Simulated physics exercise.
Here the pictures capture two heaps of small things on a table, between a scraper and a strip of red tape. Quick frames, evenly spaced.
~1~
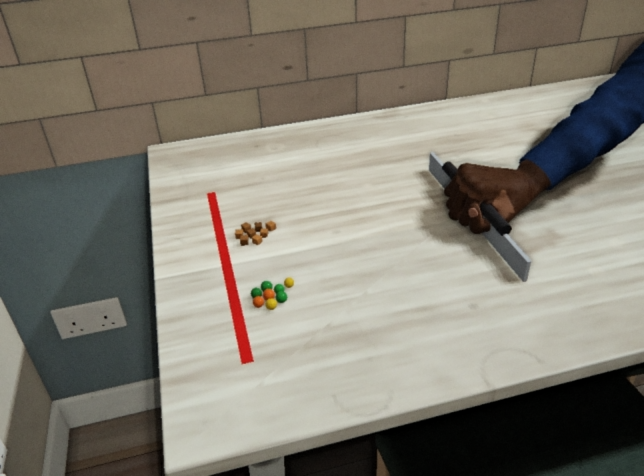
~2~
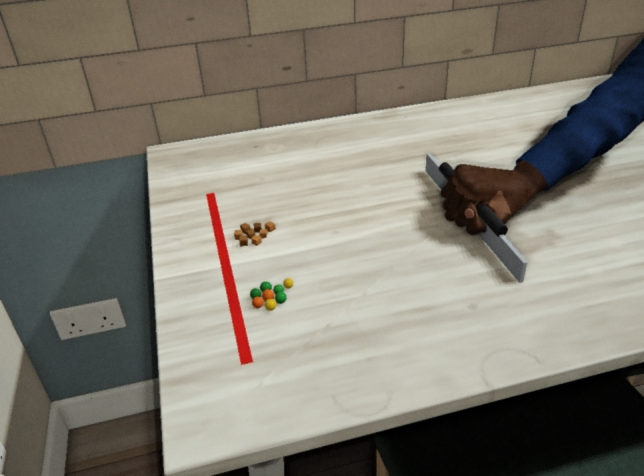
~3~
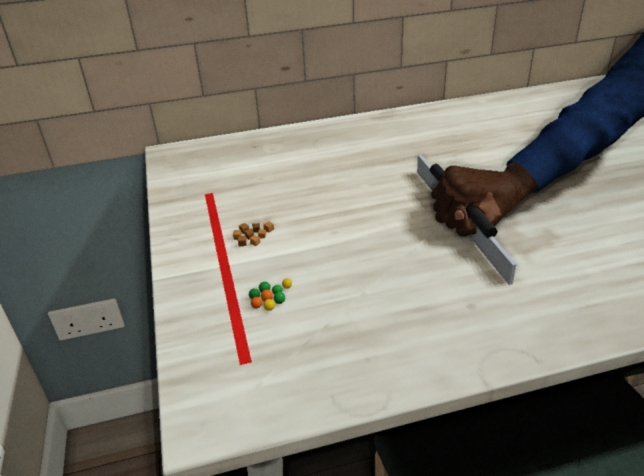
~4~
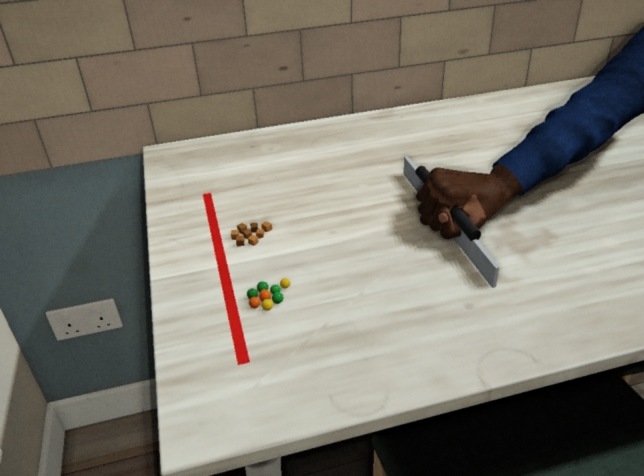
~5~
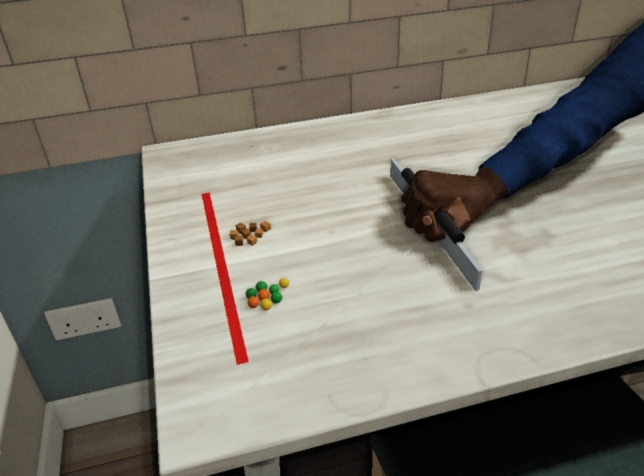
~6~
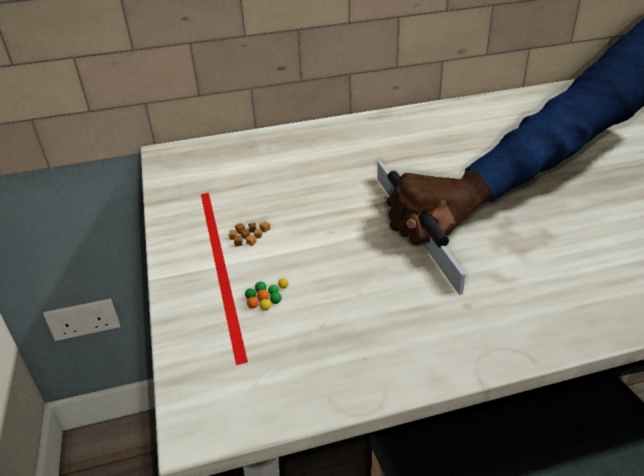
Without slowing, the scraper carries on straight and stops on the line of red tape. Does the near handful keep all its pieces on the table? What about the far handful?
The near handful loses some; the far handful keeps them all.
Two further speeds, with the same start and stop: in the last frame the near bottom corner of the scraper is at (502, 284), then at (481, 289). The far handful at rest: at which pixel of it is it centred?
I'd put it around (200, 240) on the first run and around (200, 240) on the second.
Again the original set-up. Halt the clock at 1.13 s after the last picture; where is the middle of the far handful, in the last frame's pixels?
About (191, 243).
Then, 0.42 s on from there, scraper still moving, near (311, 230); near handful all on the table, its front near (253, 303); far handful all on the table, its front near (233, 235).
Then, 0.85 s on from there, scraper stopped at the red tape; near handful all on the table, its front near (189, 294); far handful all on the table, its front near (180, 244).
Then, 1.13 s on from there, scraper stopped at the red tape; near handful the bulk over the edge; far handful all on the table, its front near (177, 245).
In the end, scraper stopped at the red tape; near handful the whole lot over the edge; far handful all on the table, its front near (177, 245).
